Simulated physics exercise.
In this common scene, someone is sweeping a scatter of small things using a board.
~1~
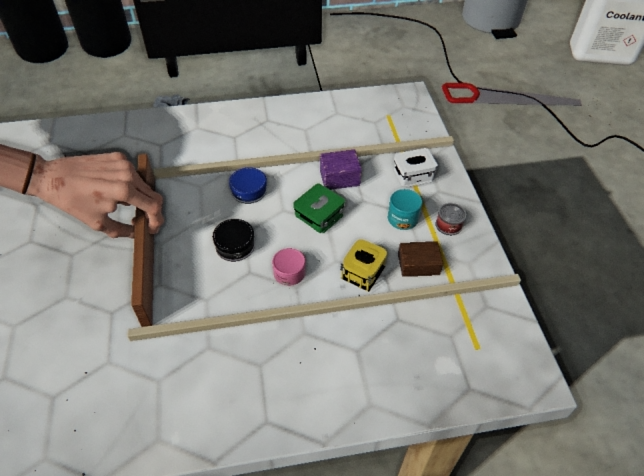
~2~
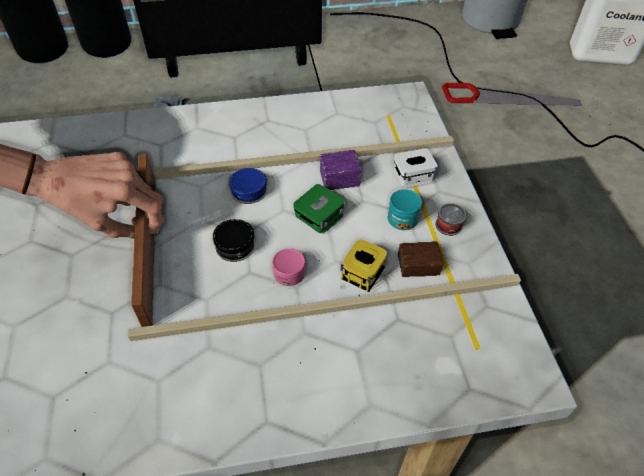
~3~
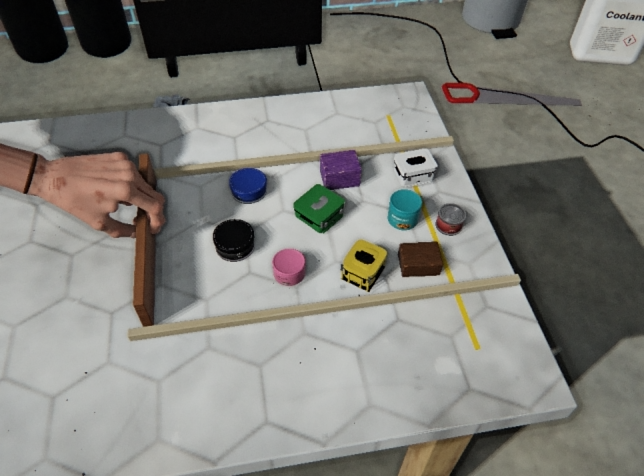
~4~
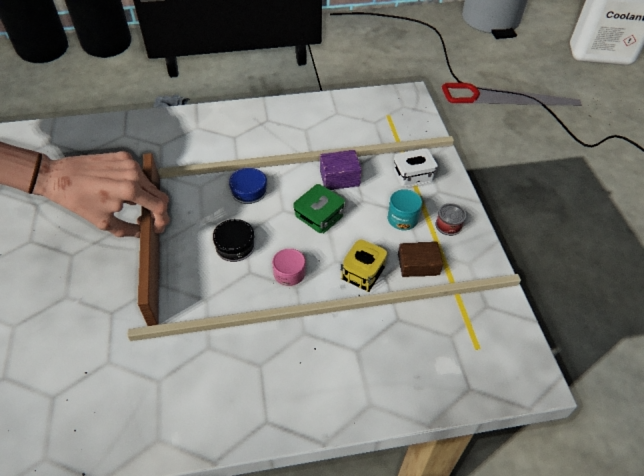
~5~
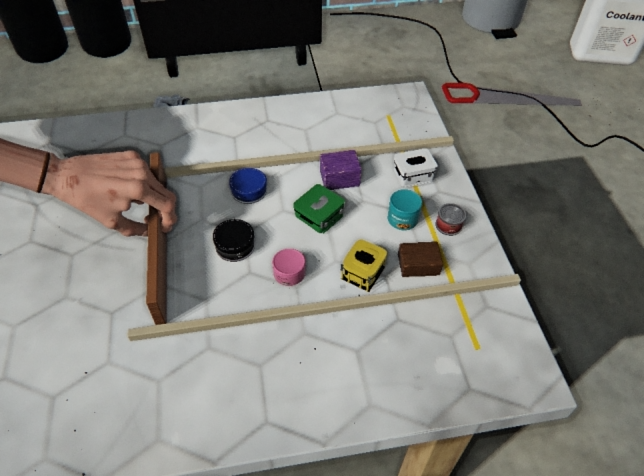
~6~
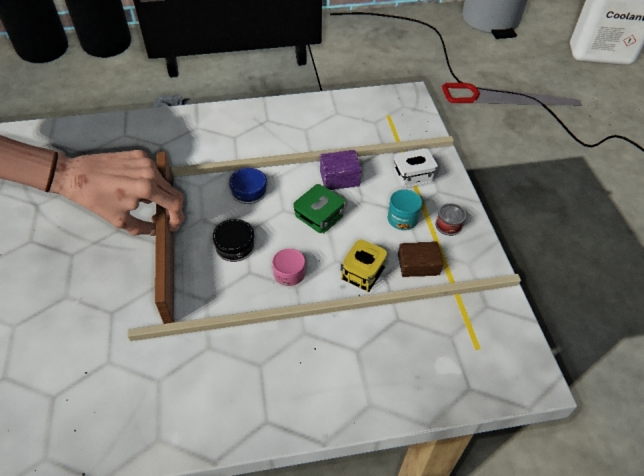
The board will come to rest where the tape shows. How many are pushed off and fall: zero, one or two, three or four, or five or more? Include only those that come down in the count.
The edge claims one or two.
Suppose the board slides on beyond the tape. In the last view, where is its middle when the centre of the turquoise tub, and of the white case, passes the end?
Roughly (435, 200); for the second one, roughly (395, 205).
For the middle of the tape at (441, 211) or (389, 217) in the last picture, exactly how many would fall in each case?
First 4, second 0.
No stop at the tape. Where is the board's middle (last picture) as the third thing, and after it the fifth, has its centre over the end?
At (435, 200) for the third, at (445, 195) for the fifth.
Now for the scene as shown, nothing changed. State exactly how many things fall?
My count gives 1.
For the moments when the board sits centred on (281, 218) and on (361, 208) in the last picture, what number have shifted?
Note: First position 4; second position 9.
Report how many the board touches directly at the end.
I count 4 of them.
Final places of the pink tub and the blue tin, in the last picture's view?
I'd say approximately (454, 239) and then (426, 161).
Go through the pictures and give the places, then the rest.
In the first picture, red pot (451, 219); white case (414, 168); brown block (420, 259); board (145, 234); tape (425, 213).
In the second picture, white case (414, 169); pink tub (289, 267).
In the third picture, brown block (420, 259); board (146, 234).
In the fourth picture, red pot (451, 220); green case (319, 209).
In the fifth picture, white case (414, 169); yellow case (364, 265).
In the sixth picture, red pot (451, 220); white case (414, 169); brown block (420, 259); board (165, 232); tape (425, 213).
Soon after, none off yet; red pot at rest near (451, 220); white case at rest near (414, 169); brown block at rest near (420, 259).
In the end, the number that fall off is one or two; gone, white case.
